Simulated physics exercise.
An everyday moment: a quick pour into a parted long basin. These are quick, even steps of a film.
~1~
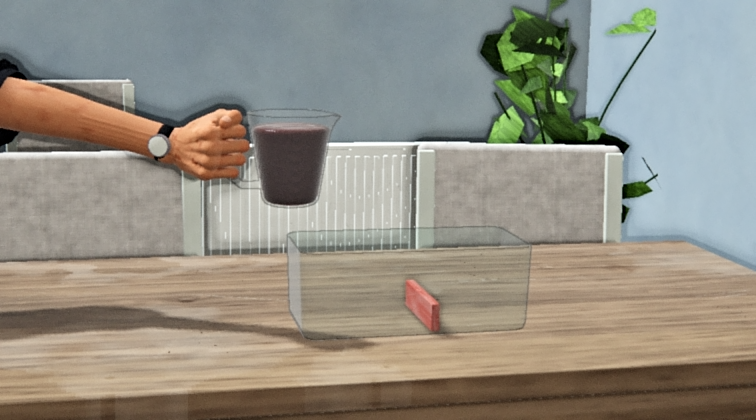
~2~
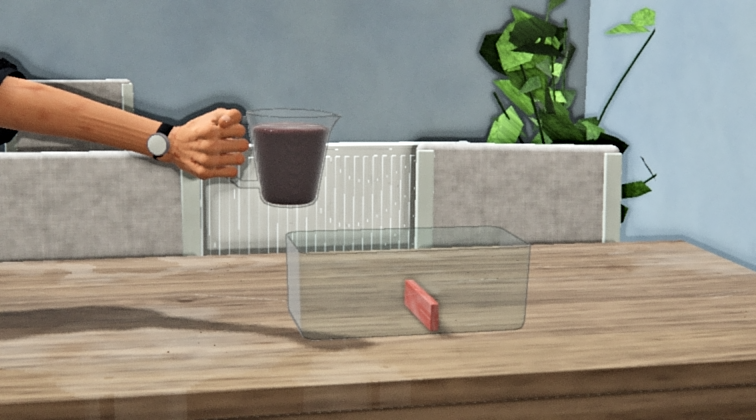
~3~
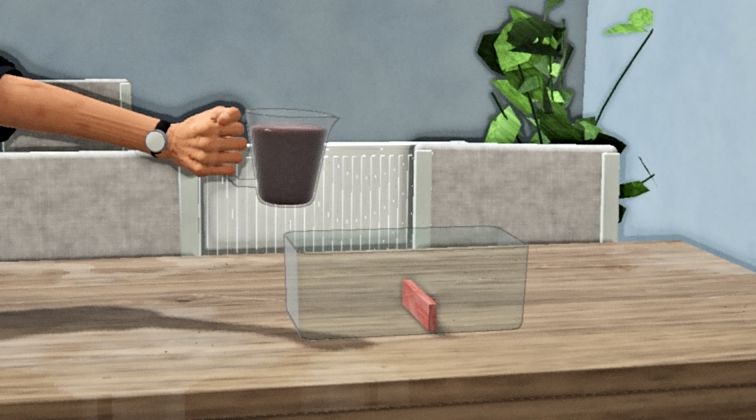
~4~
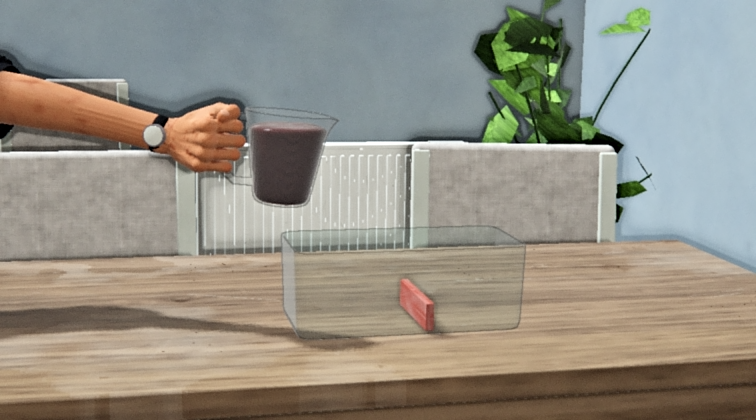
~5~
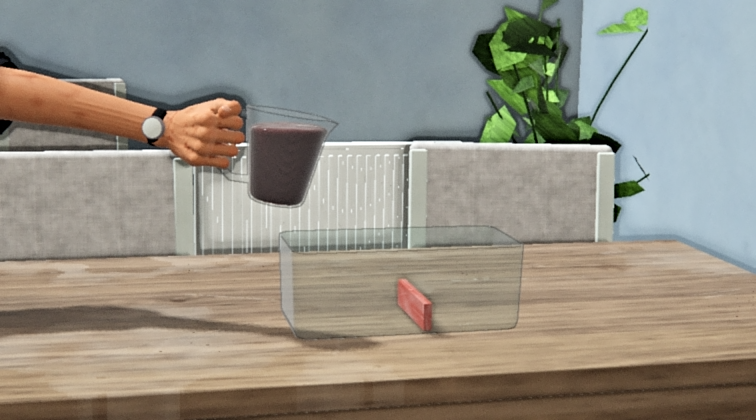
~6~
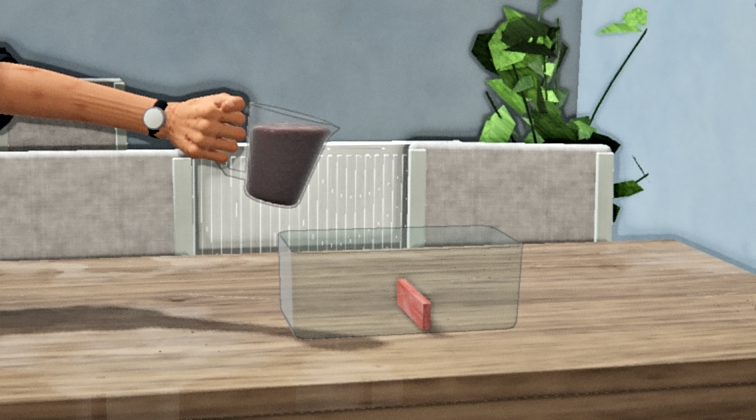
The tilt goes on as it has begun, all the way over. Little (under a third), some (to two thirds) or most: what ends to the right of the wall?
It comes to under a third.
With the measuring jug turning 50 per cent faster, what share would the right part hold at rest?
It comes to 10 per cent or so.
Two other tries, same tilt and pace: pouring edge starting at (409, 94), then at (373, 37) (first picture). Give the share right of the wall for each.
Near 95 % and 80 %.
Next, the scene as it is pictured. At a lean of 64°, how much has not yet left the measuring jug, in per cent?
About 75 per cent.
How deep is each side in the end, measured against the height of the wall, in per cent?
The left part 60 per cent, the right part 0.
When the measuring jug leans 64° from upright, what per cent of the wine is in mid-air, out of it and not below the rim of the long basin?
Some 15 per cent.
A moment on, the measuring jug is tipped part way and 74 per cent is still to pour, 9 is left of the wall and 0 right of it.
Next, the measuring jug is tipped on its side and 22 per cent is still to pour, 64 is left of the wall and 1 right of it.
Then the measuring jug is tipped right over and 1 per cent is still to pour, 92 is left of the wall and 5 right of it.
Later the measuring jug is tipped right over and 0 per cent is still to pour, 93 is left of the wall and 6 right of it.
In the end 93 per cent lies left of the wall, 6 right of it and 2 outside.
